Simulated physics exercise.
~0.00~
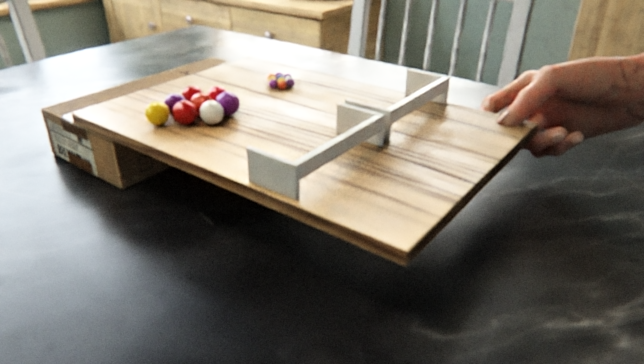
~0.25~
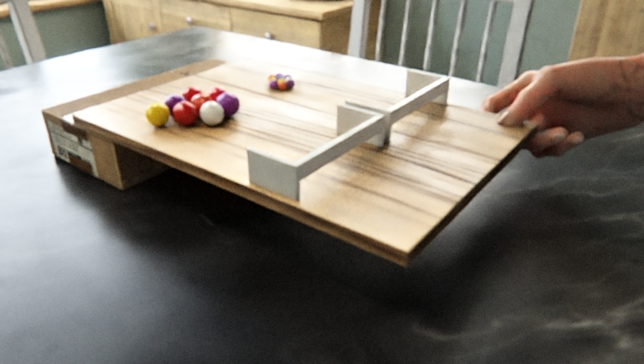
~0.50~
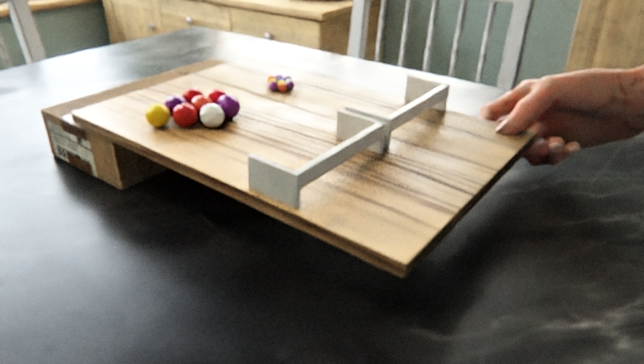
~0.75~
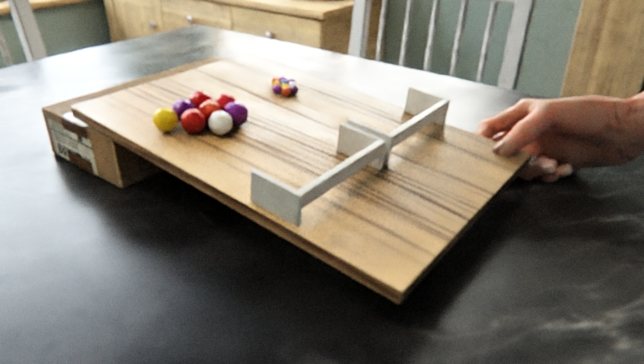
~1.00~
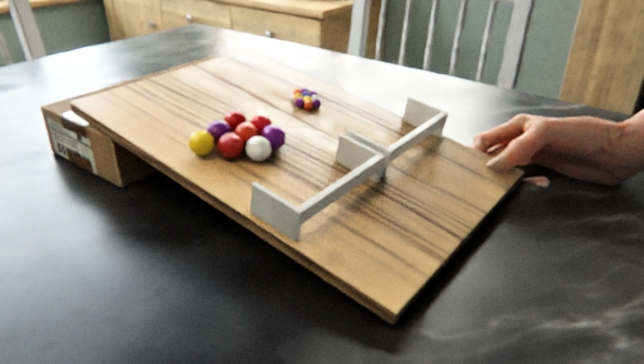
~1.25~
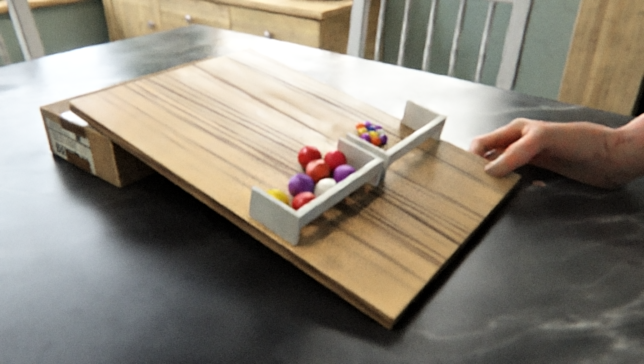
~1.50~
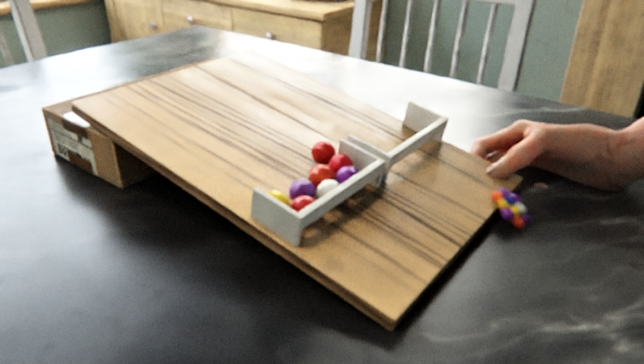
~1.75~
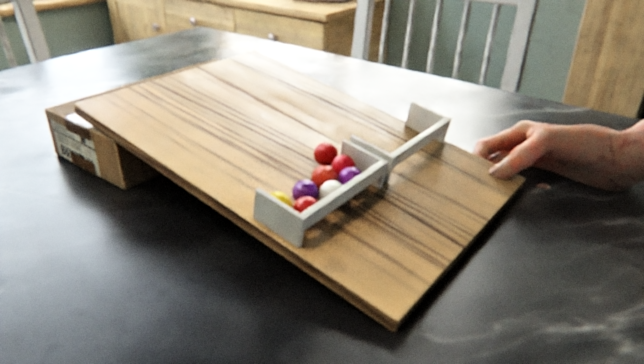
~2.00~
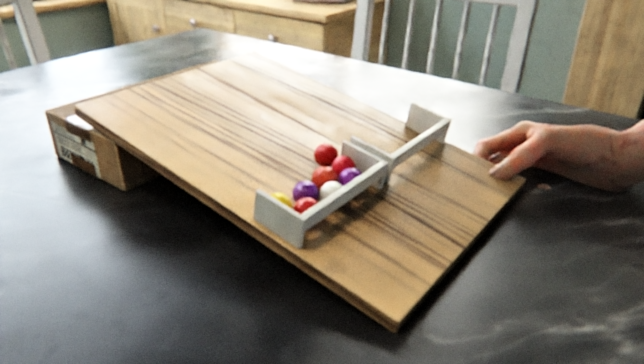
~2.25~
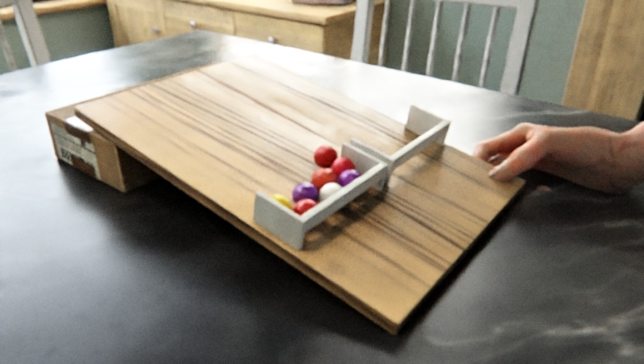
A hand lowers a wooden board; large balls stop at a bar, small ones slip past.
